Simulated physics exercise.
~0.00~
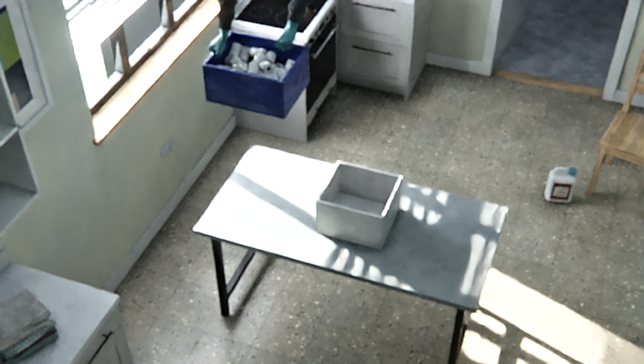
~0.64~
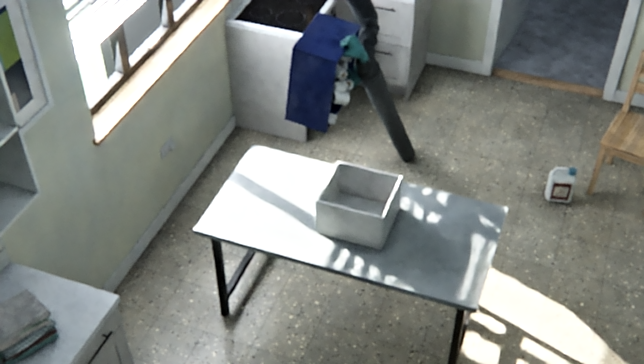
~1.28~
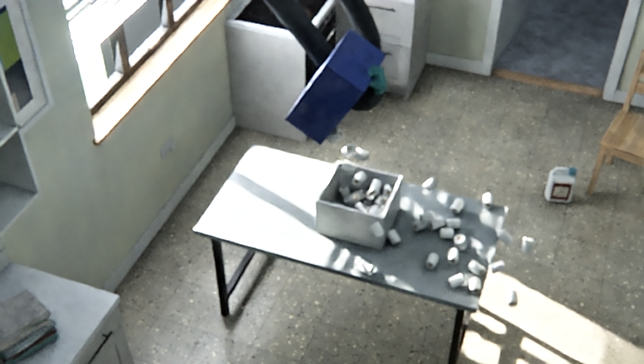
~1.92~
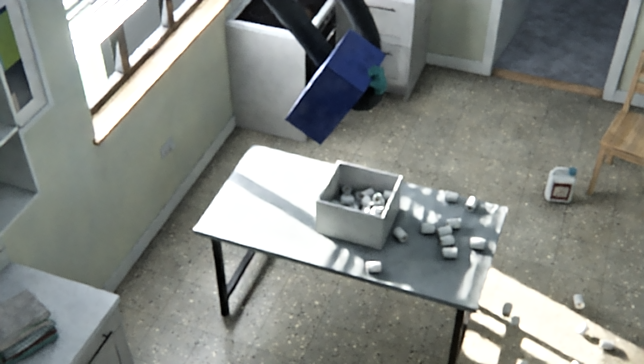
A dark arm tips small rolls from a blue box into a white carton, spilling many.
